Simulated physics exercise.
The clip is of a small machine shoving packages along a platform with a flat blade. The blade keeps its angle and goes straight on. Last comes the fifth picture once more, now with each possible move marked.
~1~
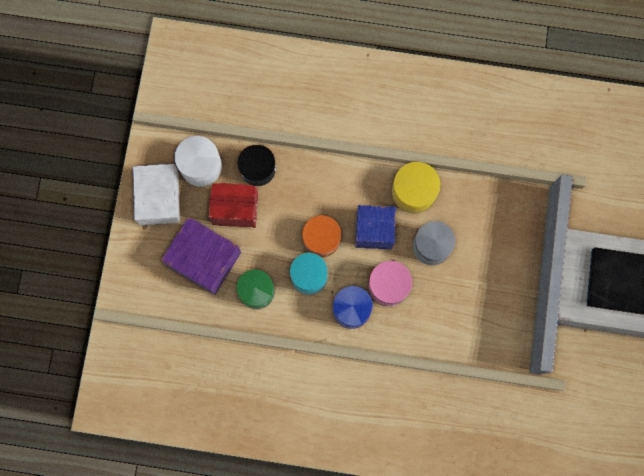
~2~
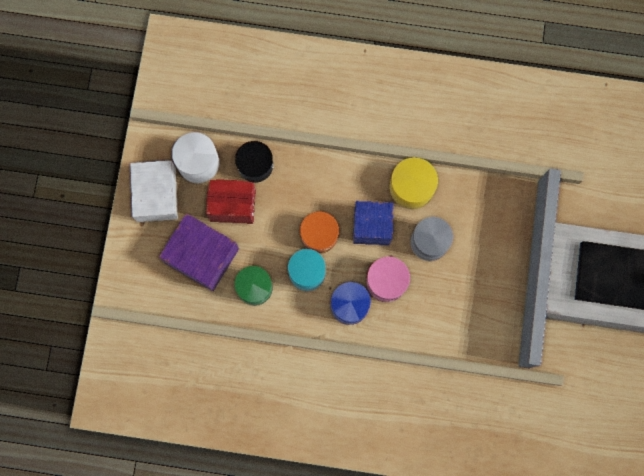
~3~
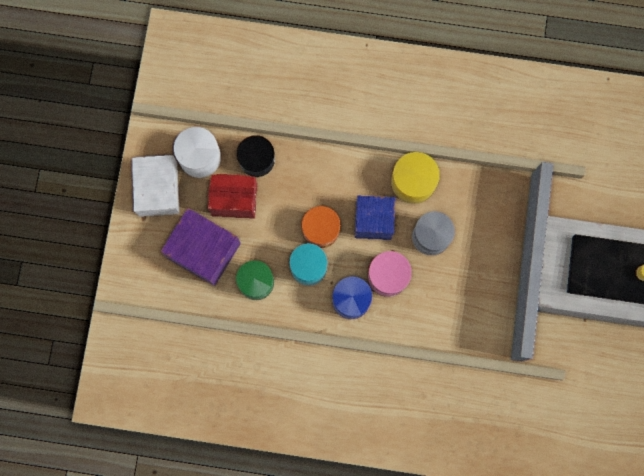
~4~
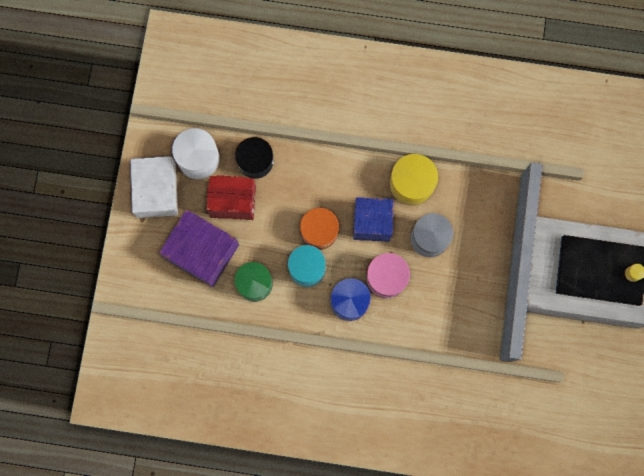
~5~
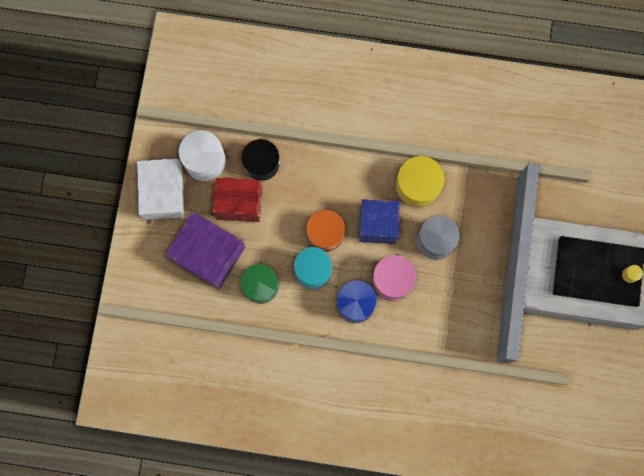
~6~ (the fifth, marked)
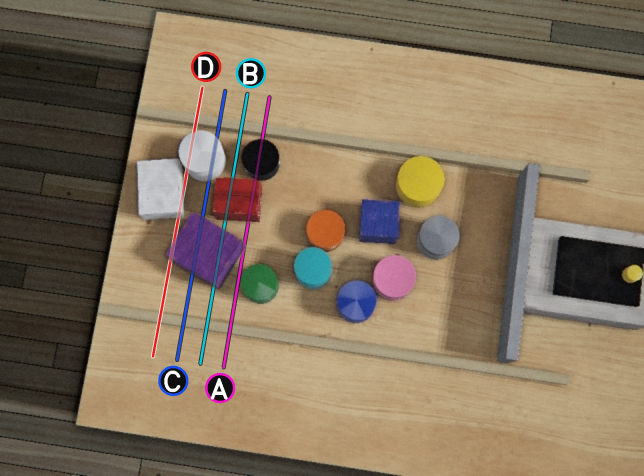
A small machine with a flat gray blade edged left along a wooden platform toward a cluster of colorful round and square pieces, which stayed in place as the gap narrowed slightly.
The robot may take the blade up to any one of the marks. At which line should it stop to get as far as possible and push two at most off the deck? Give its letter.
Stop at B.
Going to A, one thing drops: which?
It is the white crate.
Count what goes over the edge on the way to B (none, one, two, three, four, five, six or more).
By then, one.
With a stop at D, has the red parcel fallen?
Yes.
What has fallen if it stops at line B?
It is the white crate.
On the copy, A at (247, 229); B at (224, 225); C at (202, 222); D at (178, 218).
On B. First, robot (483, 254); yellow canister (392, 178); pink pail (381, 273).
Then, robot (374, 238); purple crate (200, 251); red parcel (212, 196).
Finally, robot (293, 226); white crate over the edge; white canister (134, 146); one fallen.
By contrast, A is within the limit but short; C drops four; D drops five.
